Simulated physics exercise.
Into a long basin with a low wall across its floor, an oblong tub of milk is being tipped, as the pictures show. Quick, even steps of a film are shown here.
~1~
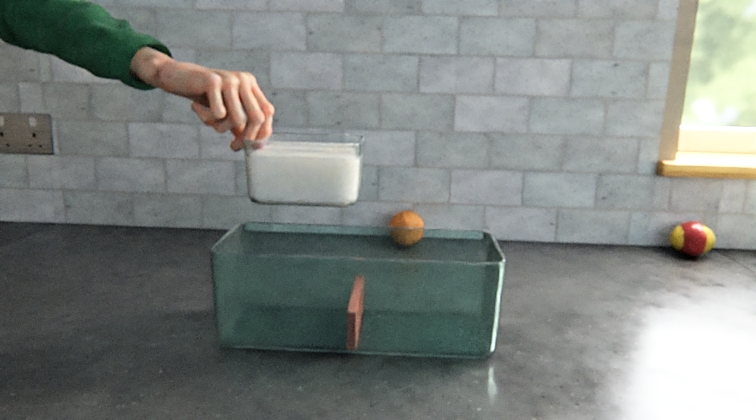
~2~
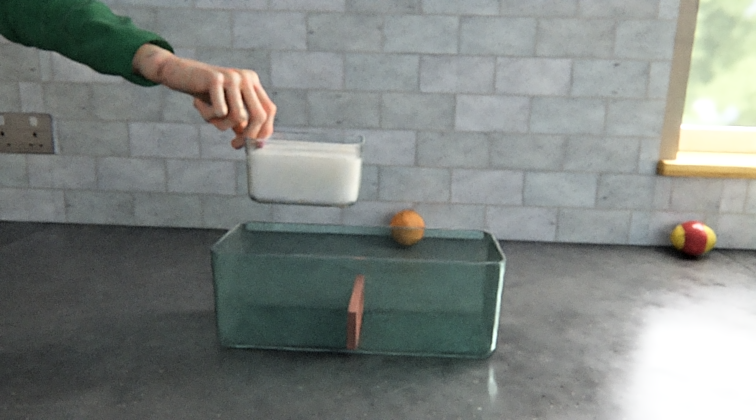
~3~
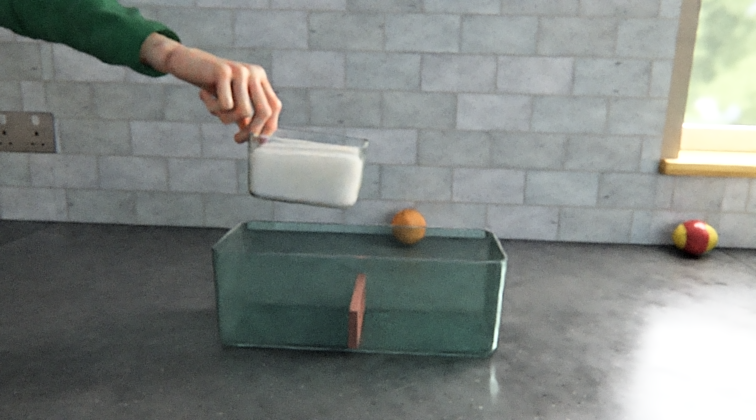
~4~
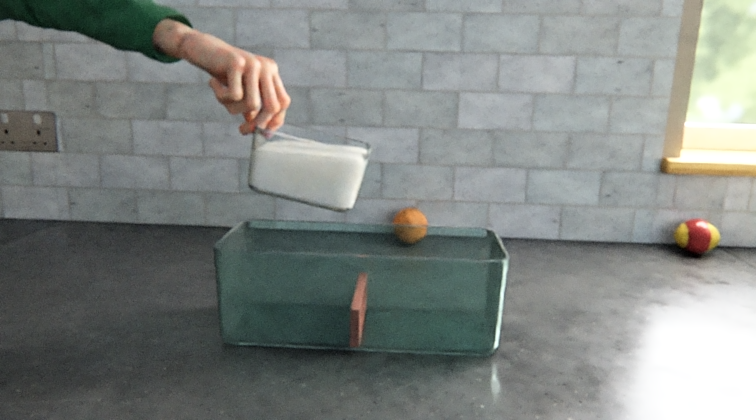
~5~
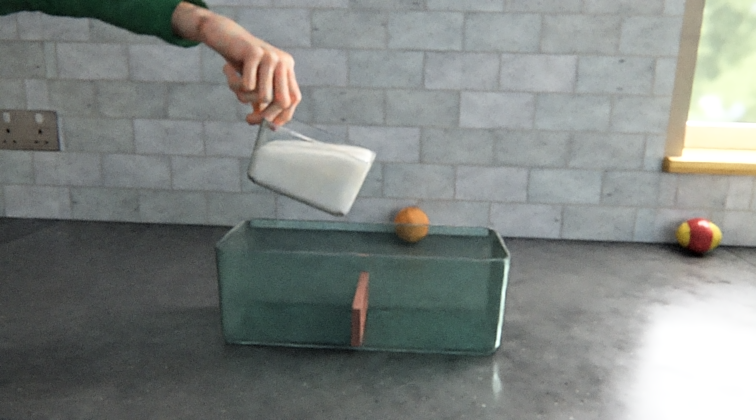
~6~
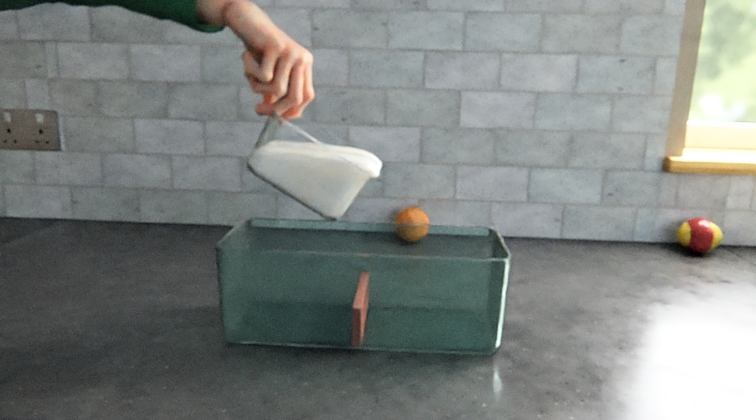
Glass tub of milk held by a hand tilting steadily rightward above a long glass basin with a low reddish divider.
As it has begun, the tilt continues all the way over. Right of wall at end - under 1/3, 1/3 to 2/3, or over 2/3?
Most likely the right of the wall will hold upwards of two thirds.
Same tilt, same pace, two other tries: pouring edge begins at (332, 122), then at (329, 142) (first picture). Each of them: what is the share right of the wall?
The first start yields 75 per cent, the second 65 per cent.
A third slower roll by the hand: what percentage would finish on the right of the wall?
Something like 95 percent.
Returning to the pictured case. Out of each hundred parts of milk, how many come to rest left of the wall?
That is roughly 10 percent of it.
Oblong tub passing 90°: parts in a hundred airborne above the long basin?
It's close to 25 percent.
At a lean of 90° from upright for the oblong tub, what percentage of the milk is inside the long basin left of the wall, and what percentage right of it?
The left part holds close to 0 per cent, the right part close to 50.
A moment on, the oblong tub is tipped on its side and 25 per cent is still to pour, 0 is left of the wall and 50 right of it.
Next, the oblong tub is tipped right over and 5 per cent is still to pour, 9 is left of the wall and 83 right of it.
Then the oblong tub is tipped right over and 0 per cent is still to pour, 10 is left of the wall and 89 right of it.
Later the oblong tub is tipped right over and 0 per cent is still to pour, 10 is left of the wall and 89 right of it.
In the end 10 per cent lies left of the wall, 89 right of it and 1 outside.
